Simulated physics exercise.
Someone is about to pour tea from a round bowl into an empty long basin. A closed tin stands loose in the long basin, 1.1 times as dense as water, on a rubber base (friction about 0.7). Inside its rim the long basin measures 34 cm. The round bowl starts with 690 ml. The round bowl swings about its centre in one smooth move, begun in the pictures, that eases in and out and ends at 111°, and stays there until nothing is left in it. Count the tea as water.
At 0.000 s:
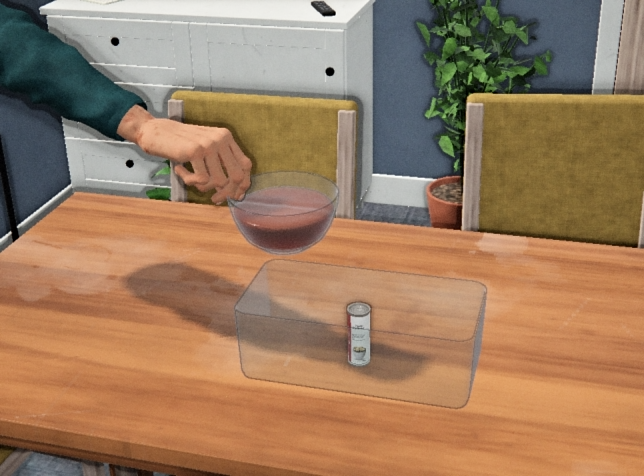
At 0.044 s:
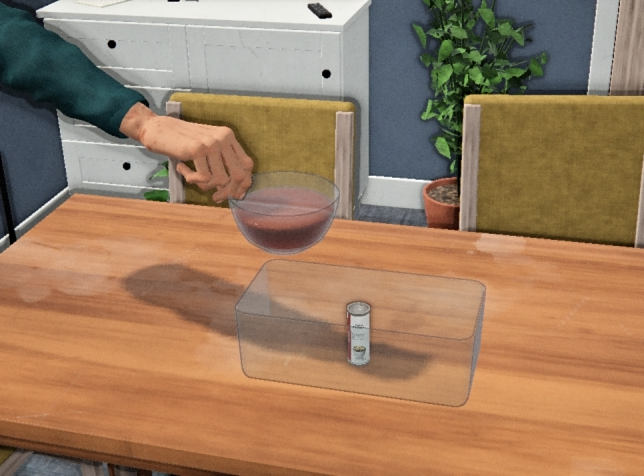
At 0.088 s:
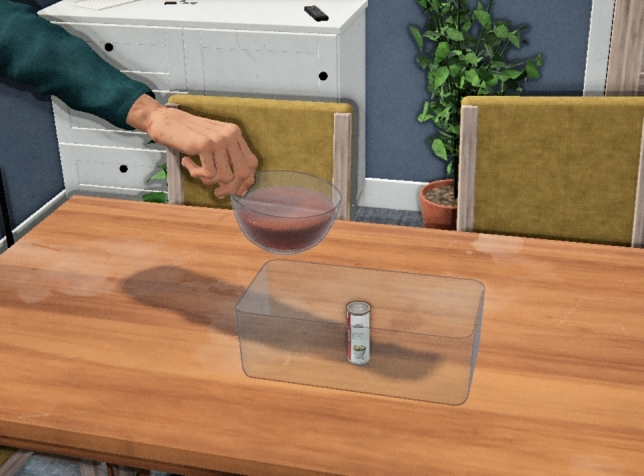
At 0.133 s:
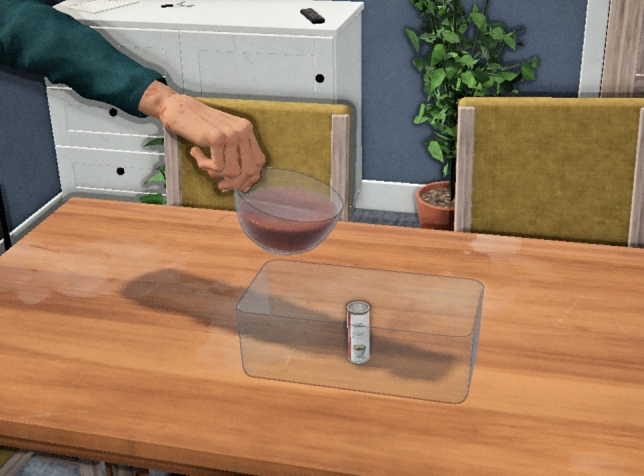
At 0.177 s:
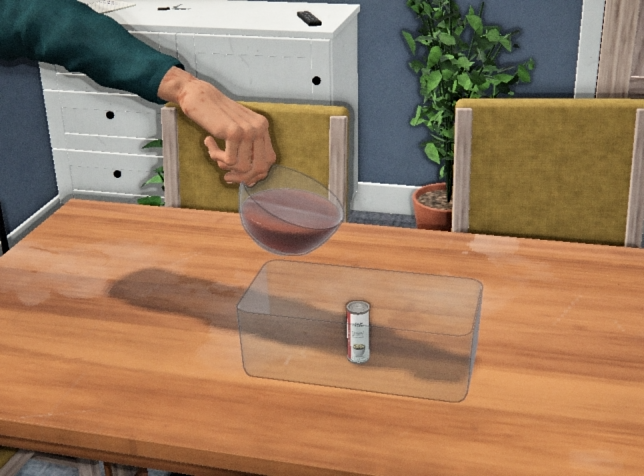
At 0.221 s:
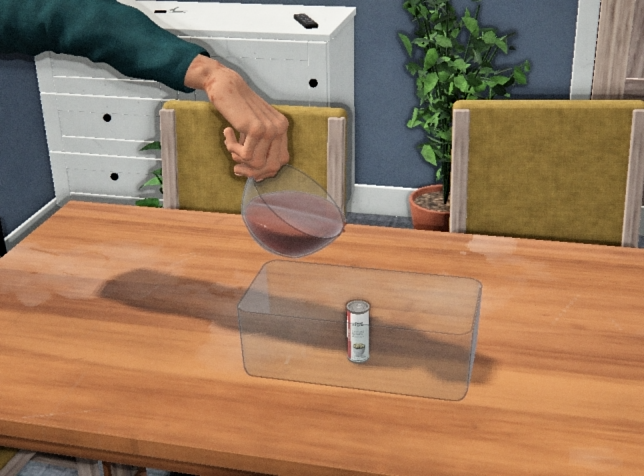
Hand in a green sleeve tilting a clear round bowl of reddish tea above a transparent basin holding a small tin.
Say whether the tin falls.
It remains upright.
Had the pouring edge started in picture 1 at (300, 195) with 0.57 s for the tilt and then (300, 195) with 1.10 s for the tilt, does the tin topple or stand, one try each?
First it goes over; then it keeps standing.
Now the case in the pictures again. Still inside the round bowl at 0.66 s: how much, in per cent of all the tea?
Some 0 per cent.
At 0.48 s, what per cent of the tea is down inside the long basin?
About 64 per cent.
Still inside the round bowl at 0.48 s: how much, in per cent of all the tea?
Near 10 in a hundred.
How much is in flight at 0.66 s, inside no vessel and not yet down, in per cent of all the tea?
About 2 per cent.
After 0.48 s the tilt is 104° and 11 per cent is still to pour; the tin stands where it began.
After 0.66 s the tilt is 111° and 0 per cent is still to pour; the tin stands 1 cm from where it began.
After 0.86 s the tilt is 111° and 0 per cent is still to pour; the tin stands 1 cm from where it began.
After 1.07 s the tilt is 111° and 0 per cent is still to pour; the tin stands 1 cm from where it began.
In the end the tin stands 1 cm from where it began.
